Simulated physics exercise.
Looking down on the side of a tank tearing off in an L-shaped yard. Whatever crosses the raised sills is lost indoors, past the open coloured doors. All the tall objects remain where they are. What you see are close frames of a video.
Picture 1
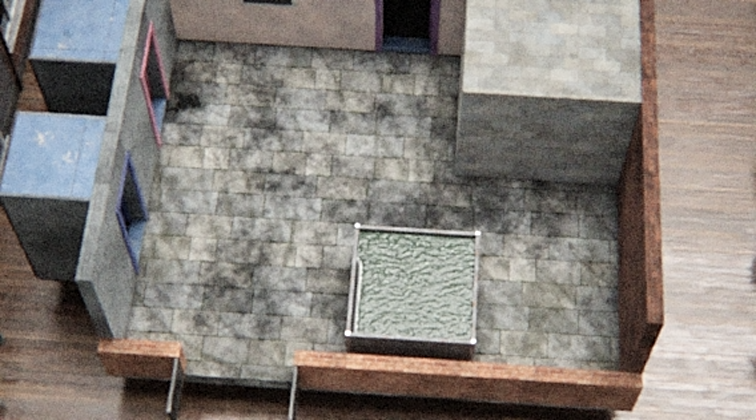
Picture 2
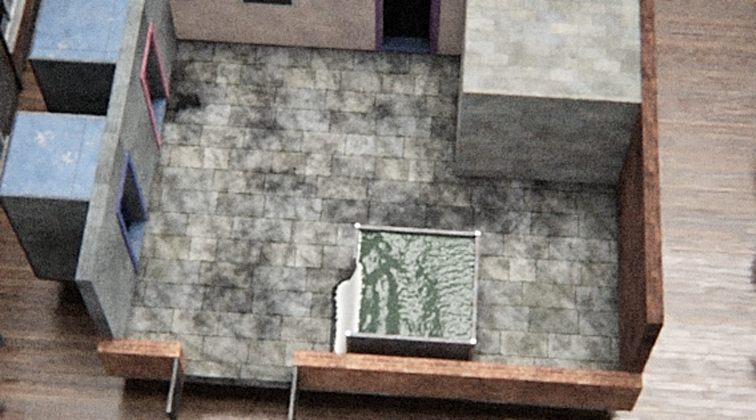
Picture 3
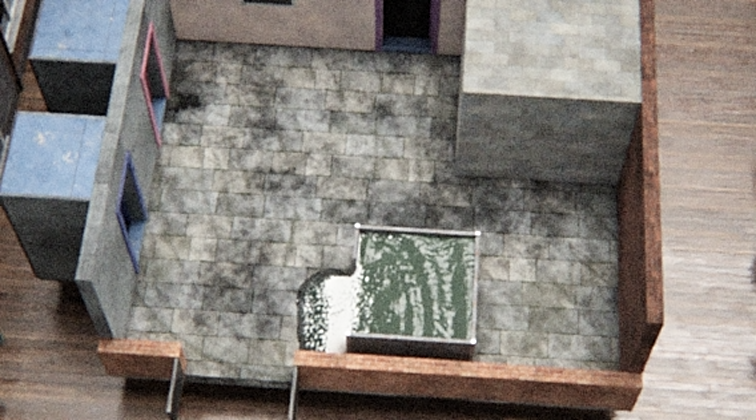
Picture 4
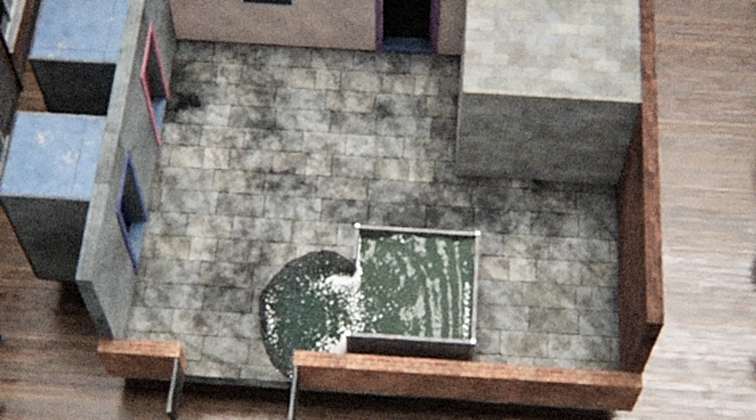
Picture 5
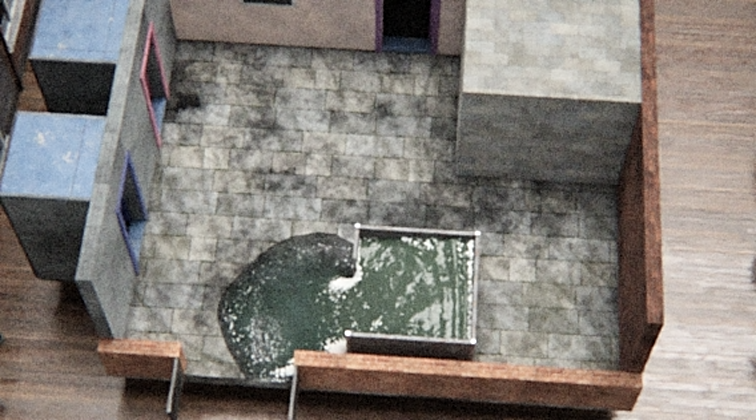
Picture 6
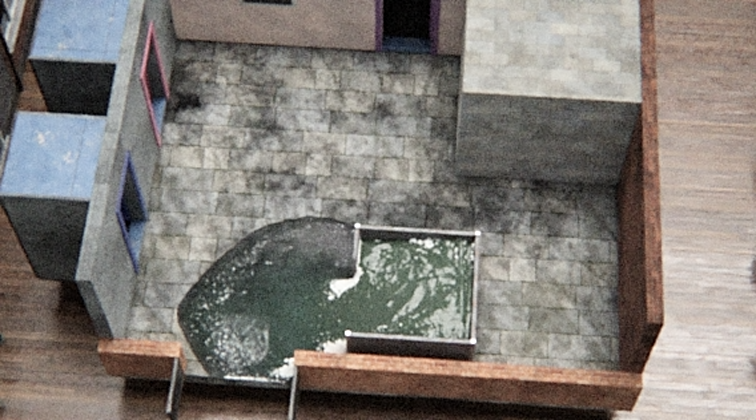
Walled yard with stone paving, seen from above, green water bursting from a square tank's left side and spreading leftward across the floor.
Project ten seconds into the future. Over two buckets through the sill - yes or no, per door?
Blue door - yes, pink door - no, purple door - no.
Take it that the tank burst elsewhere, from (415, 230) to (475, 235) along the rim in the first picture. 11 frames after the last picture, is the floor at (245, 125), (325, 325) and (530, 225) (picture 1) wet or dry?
Taking each in turn, they come out kept dry, kept dry, watered.
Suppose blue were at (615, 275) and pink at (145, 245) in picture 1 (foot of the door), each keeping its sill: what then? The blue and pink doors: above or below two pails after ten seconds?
Blue door: Comes in low; pink door: Comes in high.
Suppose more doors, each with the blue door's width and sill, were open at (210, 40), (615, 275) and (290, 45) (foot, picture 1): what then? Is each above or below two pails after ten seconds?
Above; below; above.
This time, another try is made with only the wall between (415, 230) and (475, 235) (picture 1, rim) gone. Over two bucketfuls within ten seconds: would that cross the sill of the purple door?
Result for the purple door: It ends up above.
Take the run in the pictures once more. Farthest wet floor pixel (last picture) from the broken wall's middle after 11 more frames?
Somewhere close to (165, 114).
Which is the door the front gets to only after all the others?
I'd go with the purple one.
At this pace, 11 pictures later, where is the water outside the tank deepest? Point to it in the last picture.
Check roughly (125, 346).
A moment on, water covers 30 % of the floor; the blue door under two buckets in, the pink door not reached, the purple door not reached.
Next, water covers 30 % of the floor; the blue door far over two buckets in, the pink door wet at the sill, nothing in, the purple door not reached.
Then, water covers 40 % of the floor; the blue door far over two buckets in, the pink door wet at the sill, nothing in, the purple door not reached.
Later, water covers 65 % of the floor; the blue door far over two buckets in, the pink door wet at the sill, nothing in, the purple door wet at the sill, nothing in.
In the end, water covers 80 % of the floor; the blue door far over two buckets in, the pink door wet at the sill, nothing in, the purple door under two buckets in.
